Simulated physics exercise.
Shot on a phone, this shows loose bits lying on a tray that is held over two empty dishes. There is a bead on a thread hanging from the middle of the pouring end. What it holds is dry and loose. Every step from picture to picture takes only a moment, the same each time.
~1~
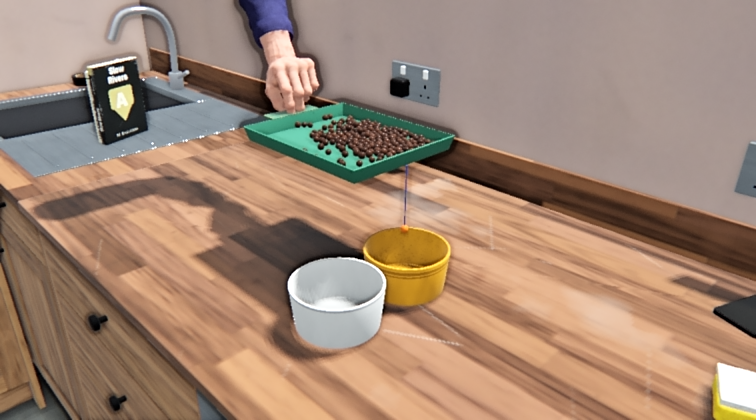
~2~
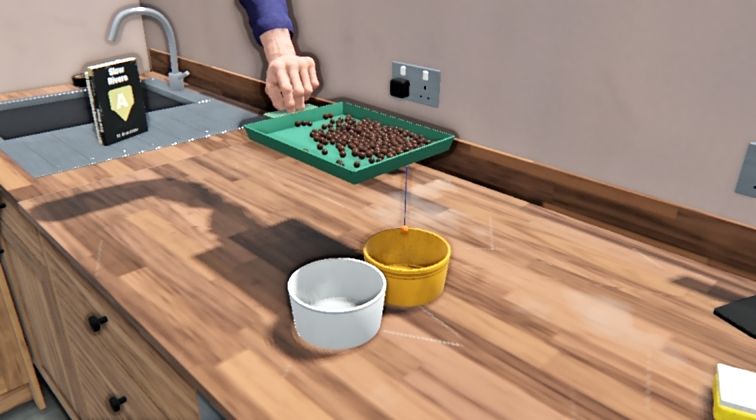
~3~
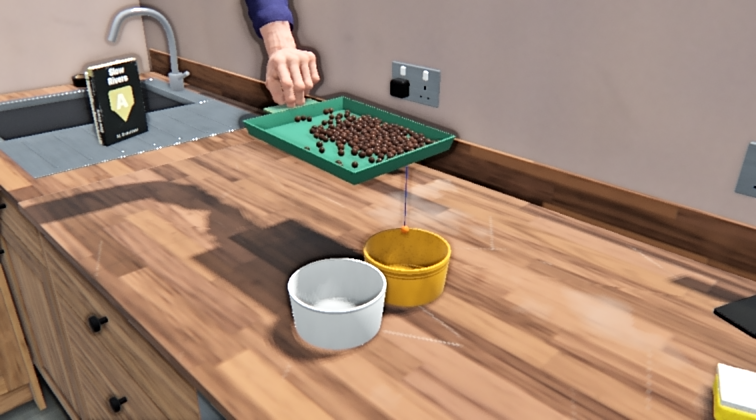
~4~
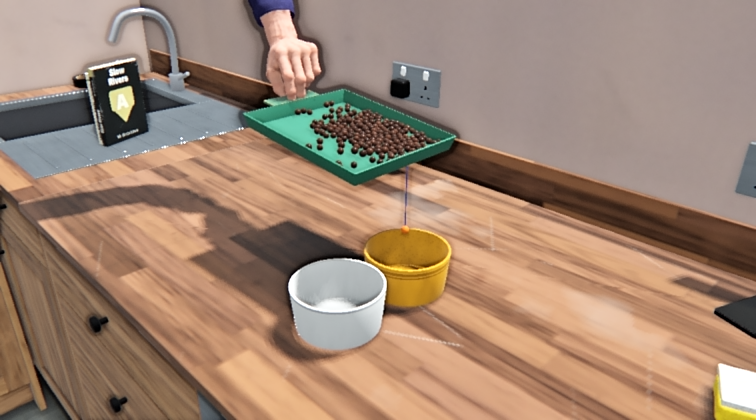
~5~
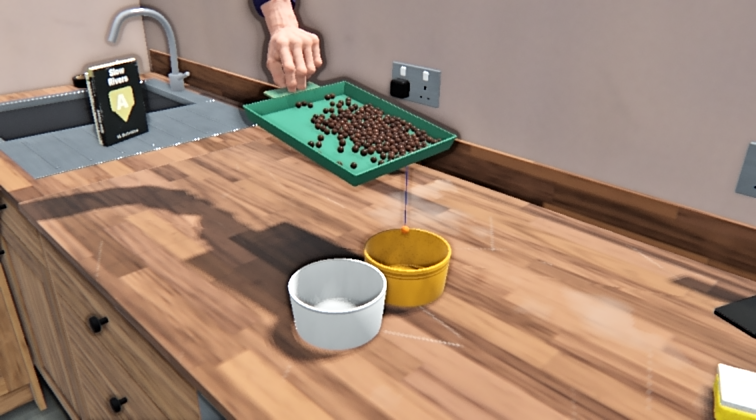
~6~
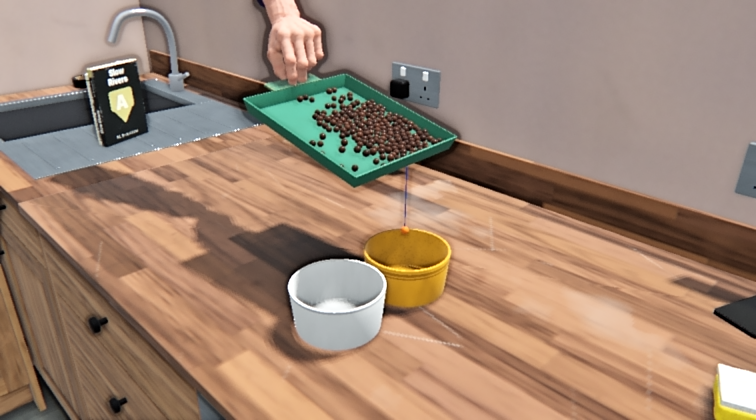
Kitchen worktop beside a sink, a hand gradually tilting a green tray of small brown balls above white and yellow dishes.
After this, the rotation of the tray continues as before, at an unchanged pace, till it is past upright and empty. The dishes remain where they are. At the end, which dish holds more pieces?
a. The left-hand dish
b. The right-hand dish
(b) The right-hand dish.
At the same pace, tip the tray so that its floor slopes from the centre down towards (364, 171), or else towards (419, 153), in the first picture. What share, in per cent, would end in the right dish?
20 %, give or take, and then 10 %.
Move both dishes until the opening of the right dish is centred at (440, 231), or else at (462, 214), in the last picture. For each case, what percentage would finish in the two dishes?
In order: 80 percent, then 30 percent.
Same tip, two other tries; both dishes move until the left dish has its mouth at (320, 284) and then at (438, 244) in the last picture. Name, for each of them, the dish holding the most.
First place: The rightmost dish. Second place: The leftmost dish.
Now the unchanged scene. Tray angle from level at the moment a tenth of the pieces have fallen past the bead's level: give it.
Around 65° of tilt.
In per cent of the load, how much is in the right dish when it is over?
Roughly 50 %.
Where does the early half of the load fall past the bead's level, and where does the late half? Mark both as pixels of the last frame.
Early-half point (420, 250); late-half point (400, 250).
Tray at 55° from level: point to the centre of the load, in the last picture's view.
The load's middle is around (398, 150).
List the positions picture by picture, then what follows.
The first picture shows corners of the pouring end near (354, 168) and (449, 135), level; middle of the load near (372, 140), chocolate balls; left dish near (370, 319); right dish near (439, 279); bead on its thread near (404, 229).
The second picture shows corners of the pouring end near (354, 169) and (449, 136), level; middle of the load near (372, 140).
The third picture shows corners of the pouring end near (355, 170) and (450, 136), tipped barely, lowest at the left corner; middle of the load near (373, 138), a little on the move.
The fourth picture shows corners of the pouring end near (356, 171) and (451, 136), tipped a little, lowest at the left corner; middle of the load near (374, 135), a little on the move.
The fifth picture shows corners of the pouring end near (356, 172) and (451, 136), tipped a little, lowest at the left corner; middle of the load near (375, 132), a little on the move.
The sixth picture shows corners of the pouring end near (356, 173) and (452, 136), tipped a little, lowest at the left corner; middle of the load near (377, 131), near two thirds on the move; left dish near (371, 321); right dish near (439, 281).
Shortly afterwards, tray tipped steeply; all but a few on the tray; only a few in the left dish; only a few in the right dish; only a few in the air.
Next, tray tipped right over; a little on the tray; near a quarter in the left dish; near half in the right dish; near a quarter outside both; a little in the air.
Some moments later, tray tipped past a quarter turn; near a quarter in the left dish; near half in the right dish; near a quarter outside both.
In the end, tray tipped past a quarter turn; near a quarter in the left dish; near half in the right dish; near a quarter outside both.
